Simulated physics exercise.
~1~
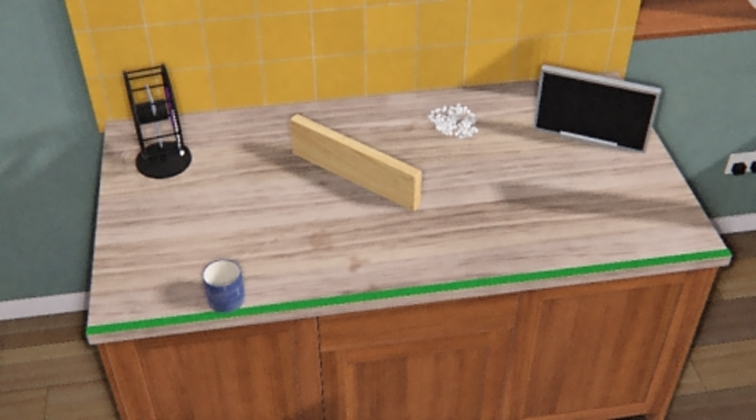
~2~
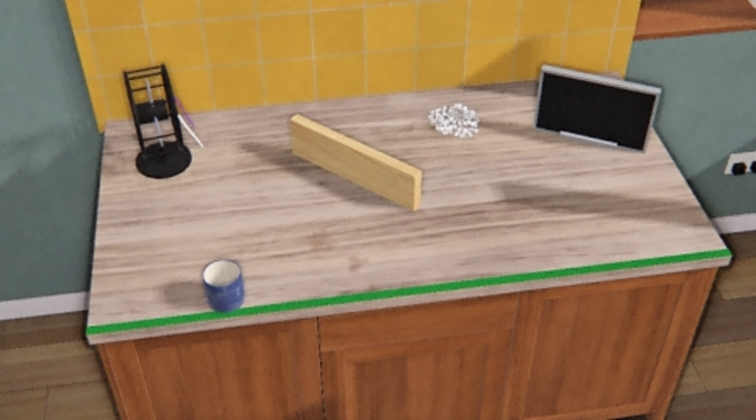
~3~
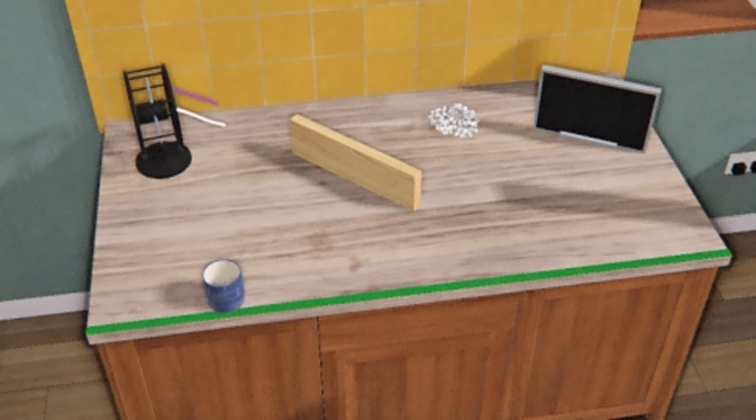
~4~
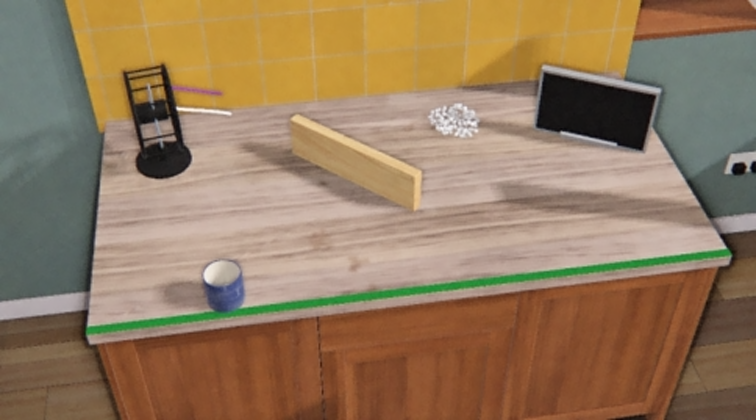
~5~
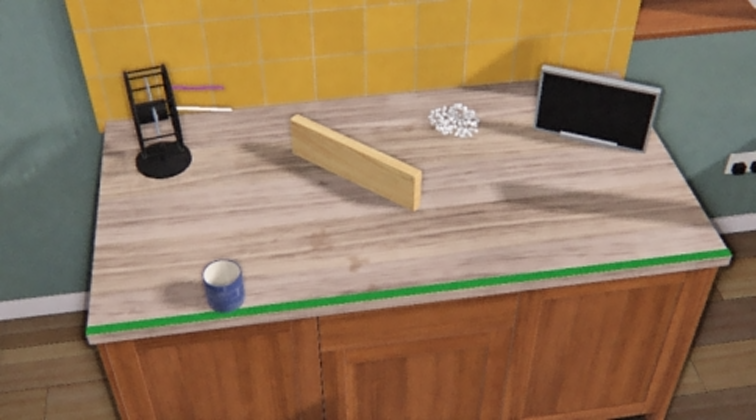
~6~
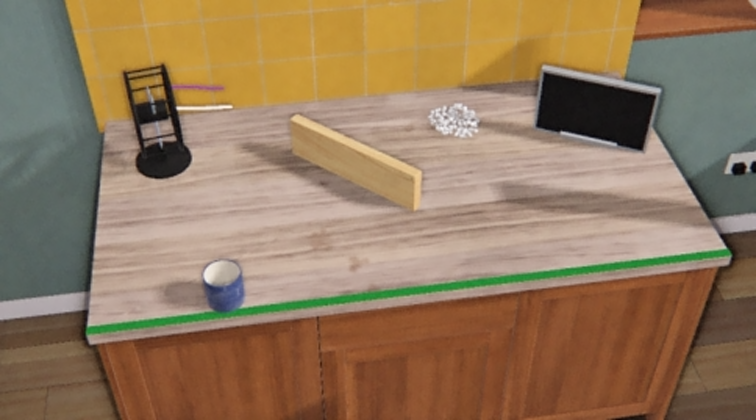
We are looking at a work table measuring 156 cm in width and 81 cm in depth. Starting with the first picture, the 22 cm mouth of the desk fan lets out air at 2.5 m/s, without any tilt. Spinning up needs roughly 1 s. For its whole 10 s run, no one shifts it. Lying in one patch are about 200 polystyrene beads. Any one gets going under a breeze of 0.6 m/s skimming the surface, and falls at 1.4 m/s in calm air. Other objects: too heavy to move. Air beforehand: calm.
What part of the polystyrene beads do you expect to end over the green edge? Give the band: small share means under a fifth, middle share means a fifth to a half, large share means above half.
It is a small share.
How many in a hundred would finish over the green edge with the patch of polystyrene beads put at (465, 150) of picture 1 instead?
Then about 0 %.
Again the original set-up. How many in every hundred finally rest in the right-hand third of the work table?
Roughly 80 %.
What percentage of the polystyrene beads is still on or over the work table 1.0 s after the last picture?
That works out to roughly 100 % remaining.
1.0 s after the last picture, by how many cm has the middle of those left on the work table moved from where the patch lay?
It comes to near 50 cm.
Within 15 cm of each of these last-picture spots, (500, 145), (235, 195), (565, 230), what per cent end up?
Taking the spots one by one, around 0 %, 0 % and 40 %.
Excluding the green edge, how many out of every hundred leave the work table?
15 %.
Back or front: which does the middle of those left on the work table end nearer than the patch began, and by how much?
Moved forward, around 45 cm.
Then, 1.0 s after the last picture, 100 % are on the move or not yet settled, 0 % are over the green edge; the middle of those still in play is near (608, 201).
Then, 2.2 s after the last picture, 24 % are on the move or not yet settled, 0 % are over the green edge; the middle of those still in play is near (615, 224).
Then, 4.6 s after the last picture, 17 % are on the move or not yet settled, 0 % are over the green edge; the middle of those still in play is near (615, 224).
Then, 9.1 s after the last picture, at the end, 0 % are over the green edge; the middle of those still in play is near (615, 224).
